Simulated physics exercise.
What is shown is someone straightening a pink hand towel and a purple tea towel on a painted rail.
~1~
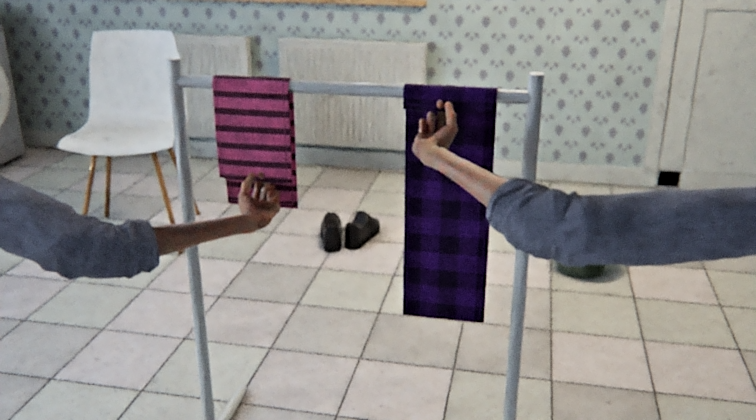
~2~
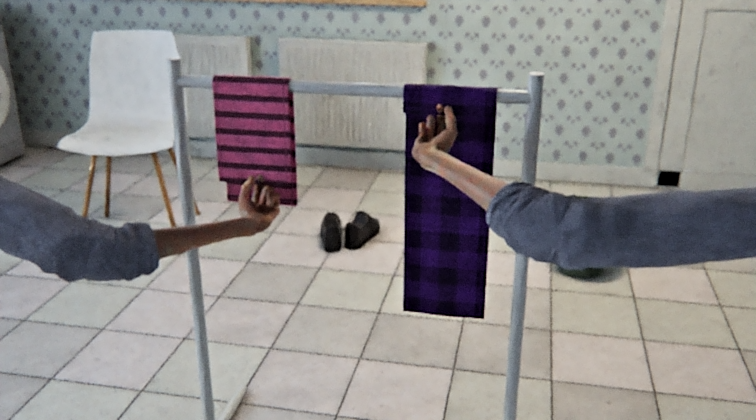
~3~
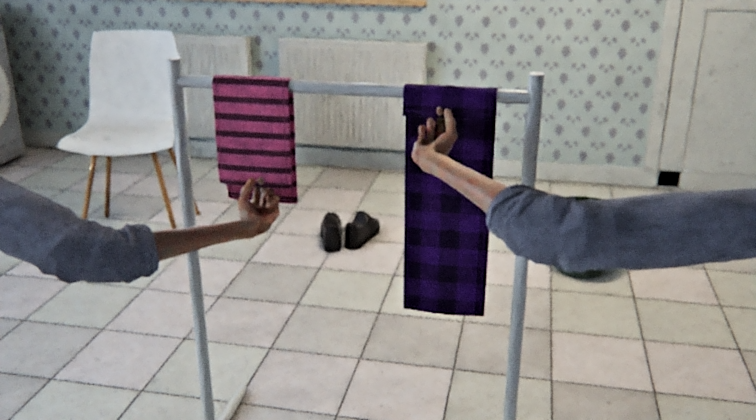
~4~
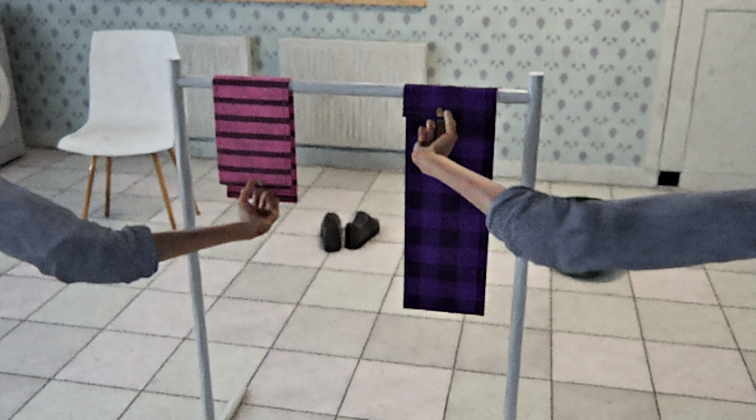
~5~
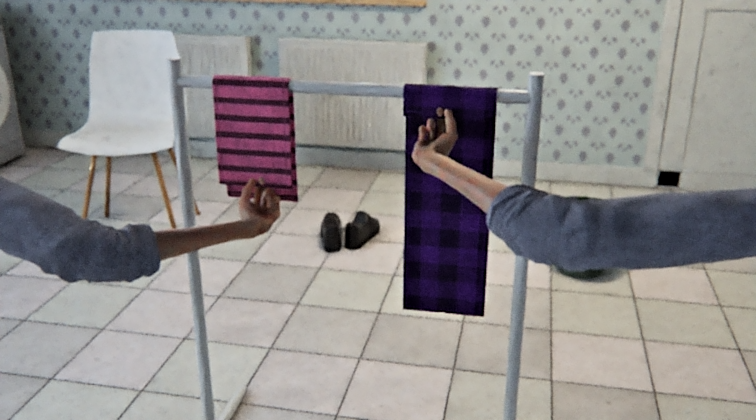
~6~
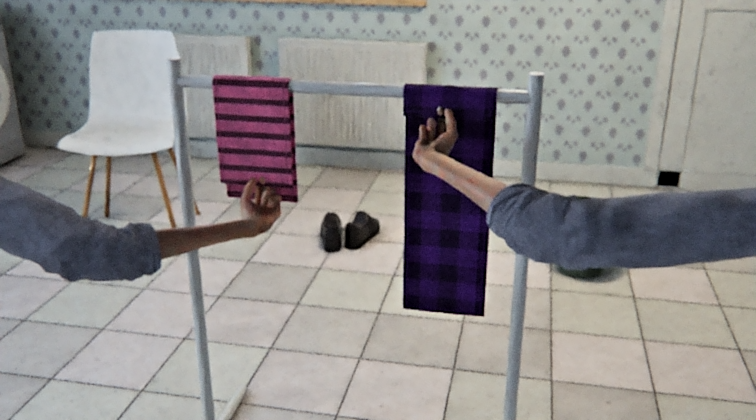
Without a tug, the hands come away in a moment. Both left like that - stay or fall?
I expect the pink hand towel is going to remain in place. I expect the purple tea towel is going to drop away.
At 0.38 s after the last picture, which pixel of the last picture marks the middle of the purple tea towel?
Position then: Approx. (443, 324).
Then, 0.38 s on from there, hand towel as it was left; tea towel clear of the rail and dropping near (443, 324).
Then, 0.68 s on from there, hand towel as it was left; tea towel in a heap on the floor.
In the end, hand towel as it was left; tea towel in a heap on the floor. The pink hand towel stays on and the purple tea towel slips to the floor.
